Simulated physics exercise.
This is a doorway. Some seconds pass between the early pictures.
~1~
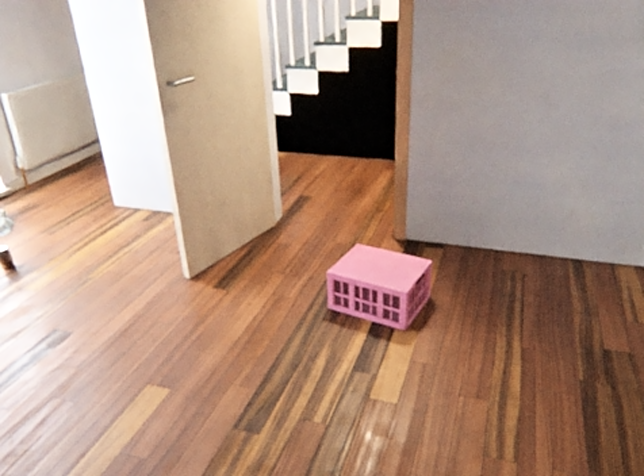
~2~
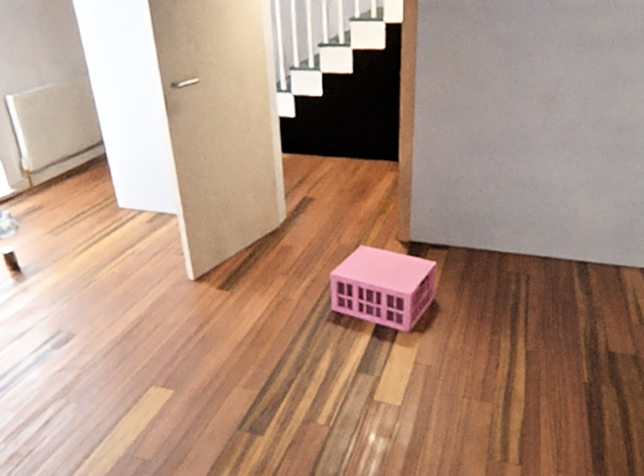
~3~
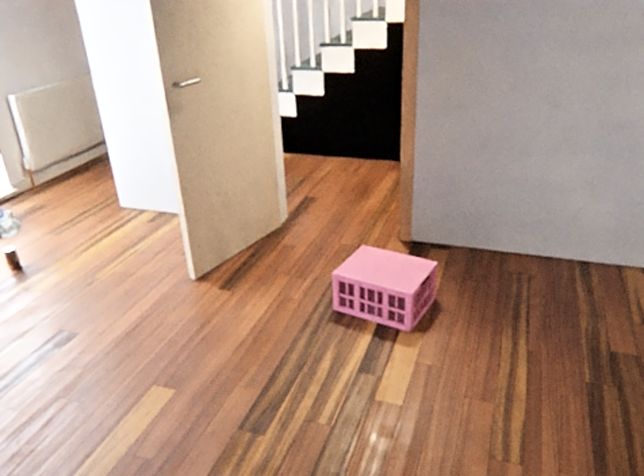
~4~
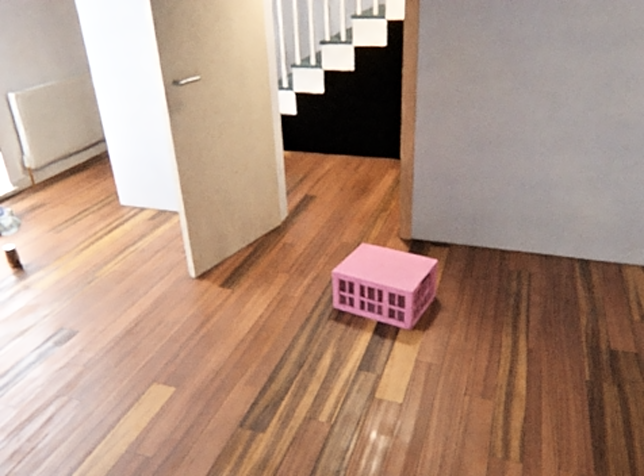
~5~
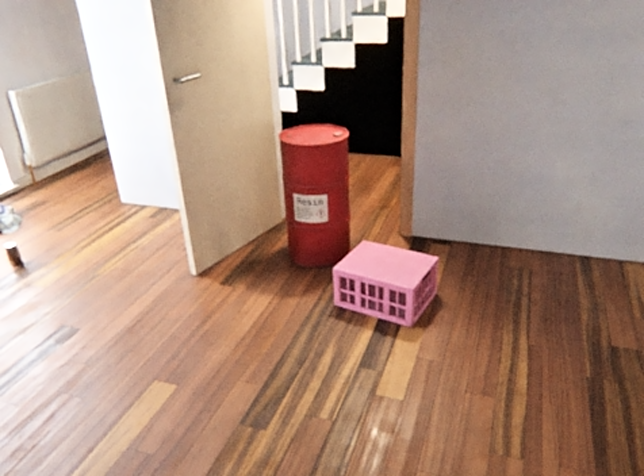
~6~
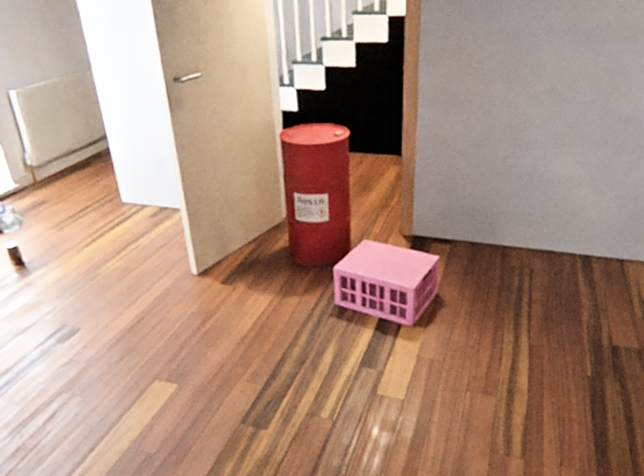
A red drum with a pale label appears abruptly beside the open beige door, behind and to the left of a pink slatted crate that sits on a glossy wooden floor. The doorway is seen from slightly above, with white-edged stairs beyond, a grey wall right and a white radiator left. The door and crate stay still while the camera shifts very slightly.
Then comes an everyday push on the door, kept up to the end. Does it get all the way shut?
In the end the door stops short.
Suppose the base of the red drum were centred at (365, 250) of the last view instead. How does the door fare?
Then it jams.
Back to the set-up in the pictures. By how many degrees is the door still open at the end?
About 50°.
Then, 0.80 s past the last view, door at 84°.
Then, 1.40 s past the last view, door at 58°; red drum displaced a little near (326, 194).
Then, 3.50 s past the last view, door at 50°; red drum displaced a little near (336, 192).
Finally, door at 48°; moved from the start, red drum; pink crate still in place. Final places as the last picture's camera would see them, red drum near (339, 192).
